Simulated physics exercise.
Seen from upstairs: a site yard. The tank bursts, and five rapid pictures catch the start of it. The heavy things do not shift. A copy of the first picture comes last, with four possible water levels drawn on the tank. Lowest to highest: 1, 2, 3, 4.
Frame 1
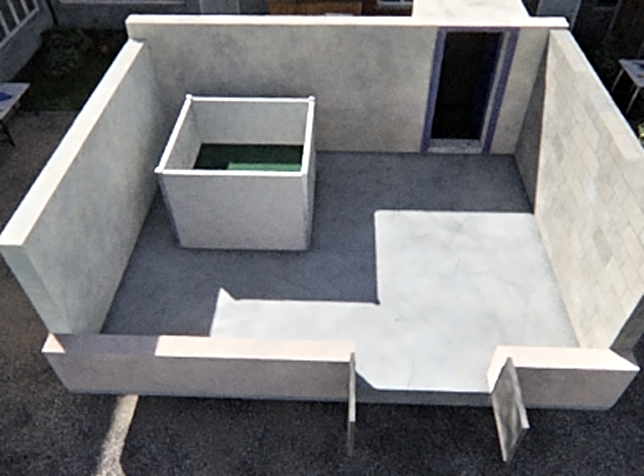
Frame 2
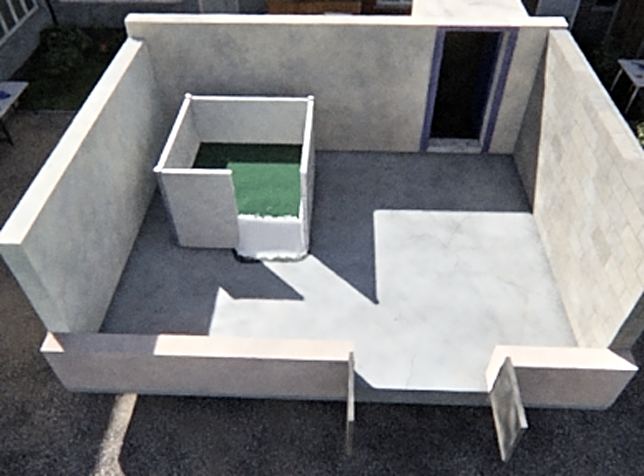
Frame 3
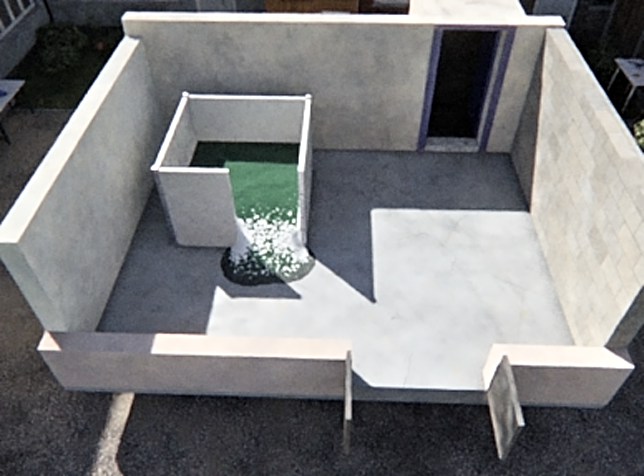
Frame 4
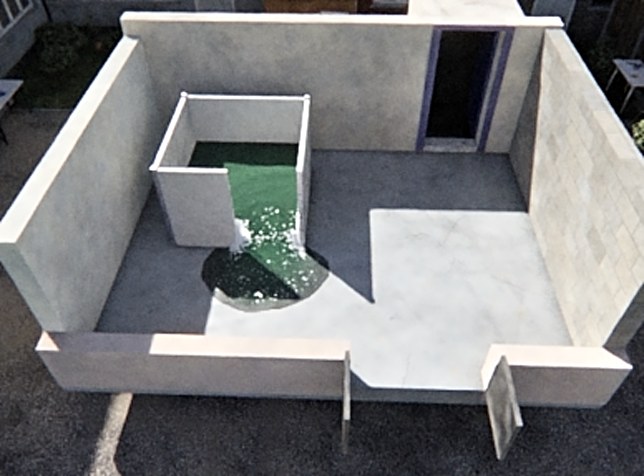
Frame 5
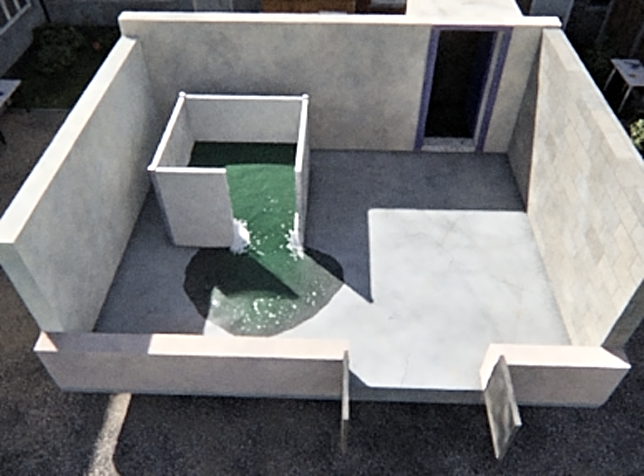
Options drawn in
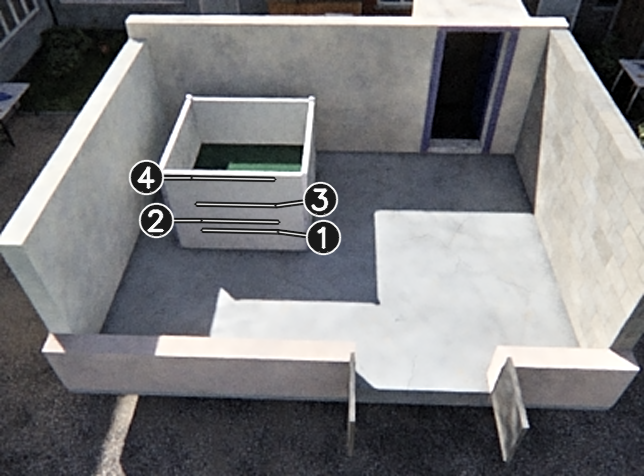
At first, green water sits still inside a square, pale-walled tank in a walled yard with a blue doorway and an open gate. Then part of the tank's front wall is gone, and water pours out through the gap, foaming white, and spreads in a widening dark pool across the ground.
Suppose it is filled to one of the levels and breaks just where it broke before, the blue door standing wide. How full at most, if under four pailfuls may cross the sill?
The limit is 3.
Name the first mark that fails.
The answer is 4.
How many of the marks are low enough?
Three of the four.
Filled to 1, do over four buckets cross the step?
No, not at all.
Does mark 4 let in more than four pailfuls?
Yes, that goes wrong.
On the marked copy, 1 at (240, 231); 2 at (239, 221); 3 at (236, 204); 4 at (232, 178); from the bottom up 1, 2, 3, 4.
With 1, nothing gets over.
With 2, nothing gets over.
With 3, a bucket or two gets in.
With 4, about 14 bucketfuls get in.
